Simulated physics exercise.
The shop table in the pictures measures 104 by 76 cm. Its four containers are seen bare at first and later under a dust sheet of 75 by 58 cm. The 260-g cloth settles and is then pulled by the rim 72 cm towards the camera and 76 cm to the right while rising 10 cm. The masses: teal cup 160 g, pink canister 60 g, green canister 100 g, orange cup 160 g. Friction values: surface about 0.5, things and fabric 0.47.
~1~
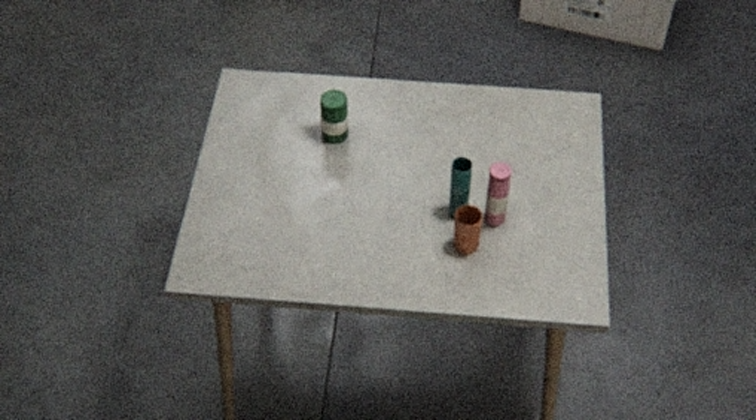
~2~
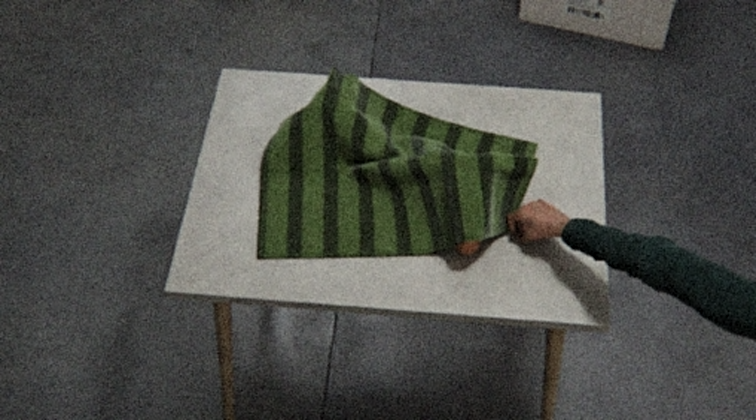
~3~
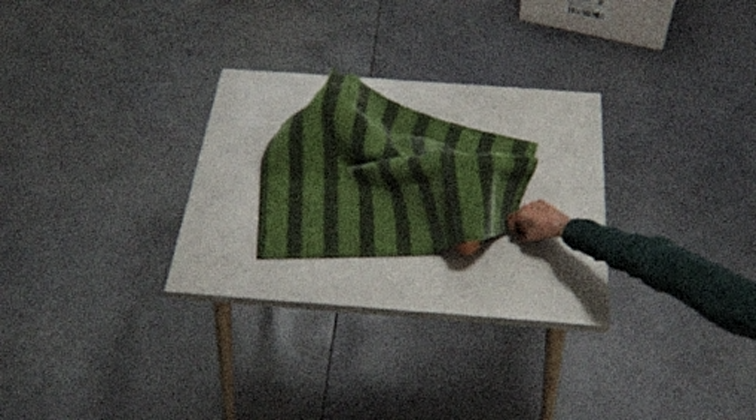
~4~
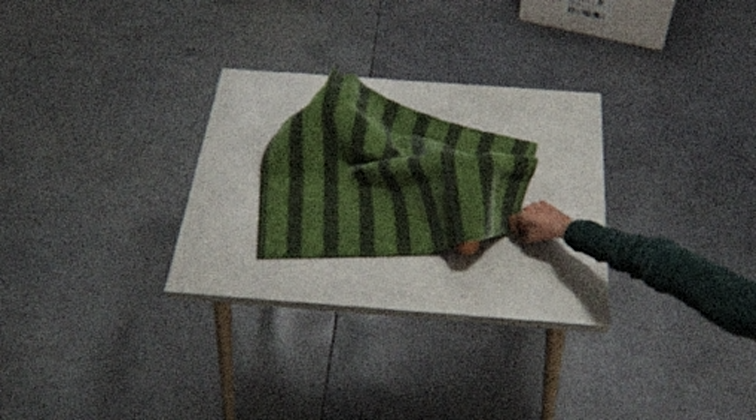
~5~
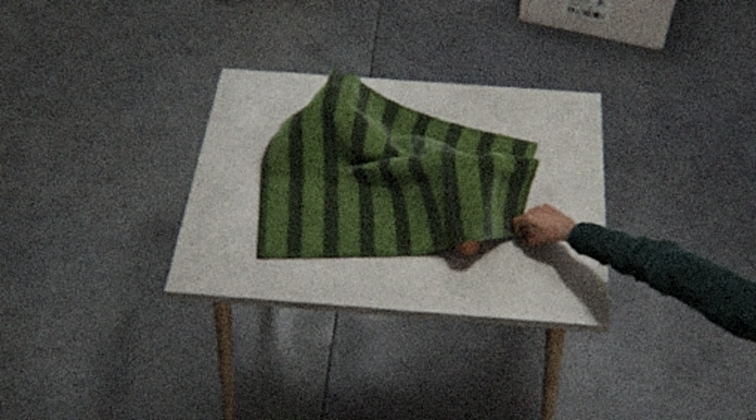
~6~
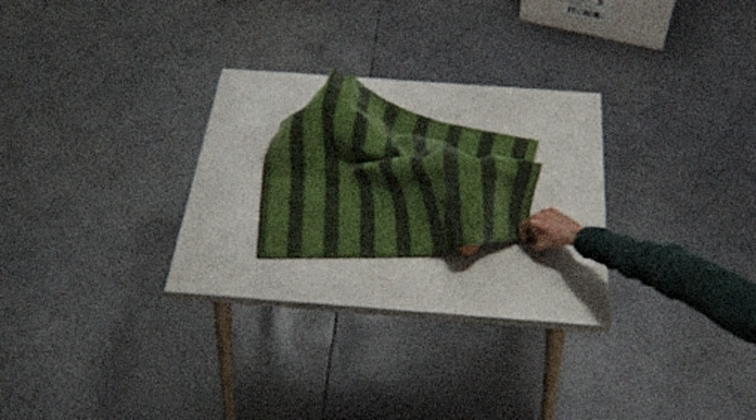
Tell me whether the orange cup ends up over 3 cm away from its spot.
Displaced.
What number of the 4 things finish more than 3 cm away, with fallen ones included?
4 in all.
Next, middle of the dust sheet at (448, 210); orange cup 2 cm off its start, pink canister on its side, 12 cm off its start, green canister on its side, 11 cm off its start.
Then, middle of the dust sheet at (541, 275); orange cup on its side, 16 cm off its start, pink canister on its side, 12 cm off its start, green canister on its side, 11 cm off its start.
After that, middle of the dust sheet at a place out of view; orange cup over the edge, green canister on its side, 13 cm off its start at (348, 160), pink canister on its side, 12 cm off its start at (528, 244).
Later, middle of the dust sheet at a place out of view; orange cup over the edge, pink canister on its side, 14 cm off its start, green canister on its side, 13 cm off its start.
At the end, middle of the dust sheet at a place out of view; orange cup over the edge, teal cup on its side, 17 cm off its start at (448, 258), pink canister on its side, 16 cm off its start at (504, 265), green canister on its side, 13 cm off its start at (347, 161).
